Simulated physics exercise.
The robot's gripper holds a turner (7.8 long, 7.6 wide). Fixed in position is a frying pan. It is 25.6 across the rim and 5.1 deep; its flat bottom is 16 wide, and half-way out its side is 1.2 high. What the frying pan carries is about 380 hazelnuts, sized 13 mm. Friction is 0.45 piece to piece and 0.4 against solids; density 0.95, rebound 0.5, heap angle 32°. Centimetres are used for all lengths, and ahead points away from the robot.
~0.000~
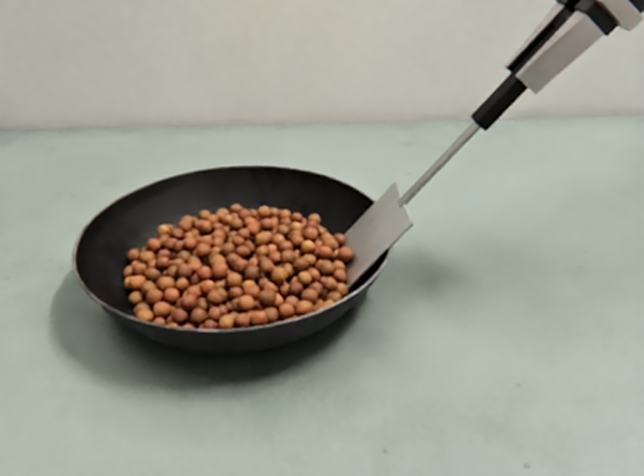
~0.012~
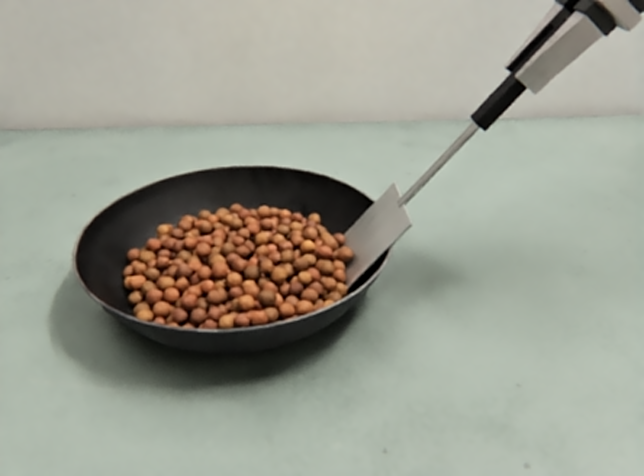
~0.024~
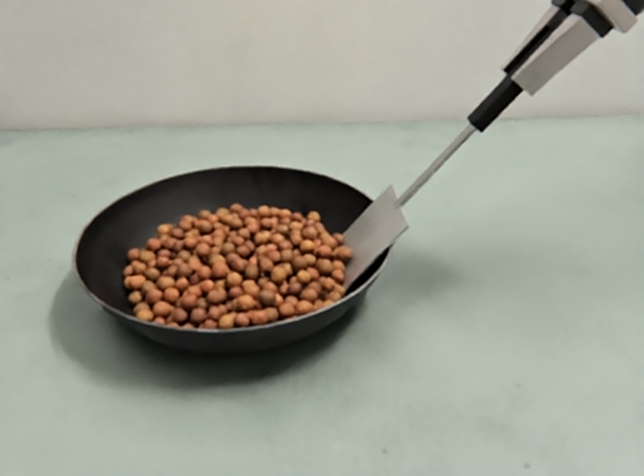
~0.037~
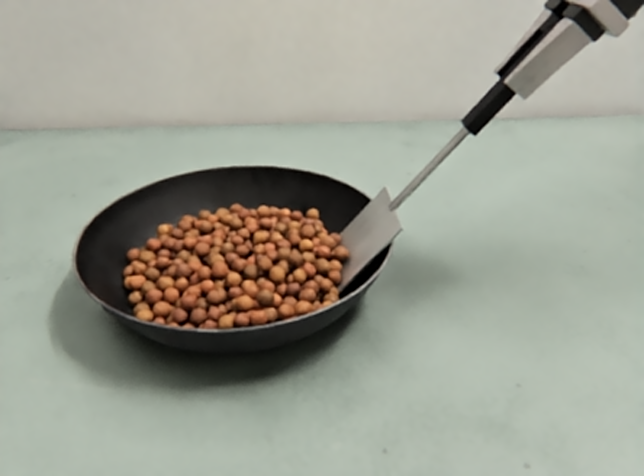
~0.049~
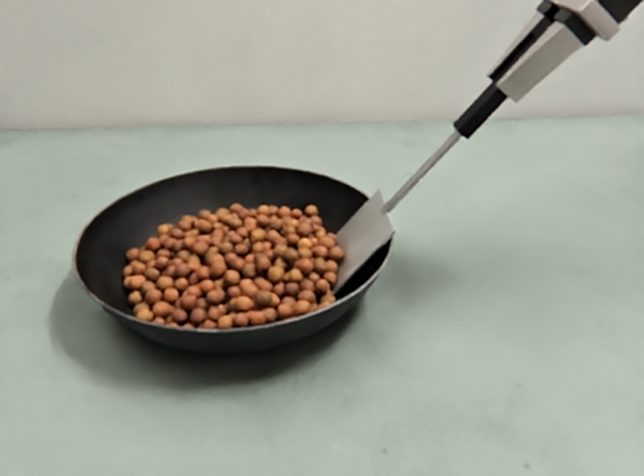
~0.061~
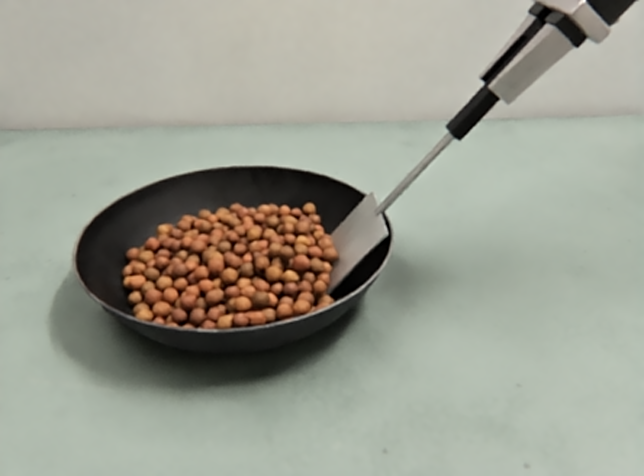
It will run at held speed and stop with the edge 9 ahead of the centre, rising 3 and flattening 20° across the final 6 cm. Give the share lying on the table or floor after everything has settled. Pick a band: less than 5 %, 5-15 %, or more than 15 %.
It falls in the band 5-15 %.
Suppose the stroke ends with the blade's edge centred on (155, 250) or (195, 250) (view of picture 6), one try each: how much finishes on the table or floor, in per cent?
First try roughly 0 percent, second roughly 0 percent.
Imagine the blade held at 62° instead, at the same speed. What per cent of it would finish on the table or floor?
Then roughly 10 percent.
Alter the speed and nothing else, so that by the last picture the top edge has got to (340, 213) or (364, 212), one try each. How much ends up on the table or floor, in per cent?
Try one roughly 35 per cent; try two roughly 20 per cent.
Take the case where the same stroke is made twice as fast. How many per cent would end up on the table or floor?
Roughly 30 in a hundred.
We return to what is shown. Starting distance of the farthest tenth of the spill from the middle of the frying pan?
I'd estimate close to 25 centimetres.
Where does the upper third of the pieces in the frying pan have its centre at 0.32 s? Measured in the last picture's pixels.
(166, 241).
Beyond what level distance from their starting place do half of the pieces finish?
Around 3 cm, measured level.
After 0.19 s, sloping 51°, highest piece 5 above the table; 379 in the frying pan.
After 0.32 s, sloping 44°, highest piece 6 above the table; 379 in the frying pan.
After 0.58 s, sloping 31°, highest piece 7 above the table; 350 in the frying pan, 24 on the table or floor, 5 on the blade or in flight.
After 1.63 s, sloping 31°, highest piece 6 above the table; 348 in the frying pan, 31 on the table or floor.
In the end, 348 in the frying pan, 31 on the table or floor. That is 8 % on the table or floor.
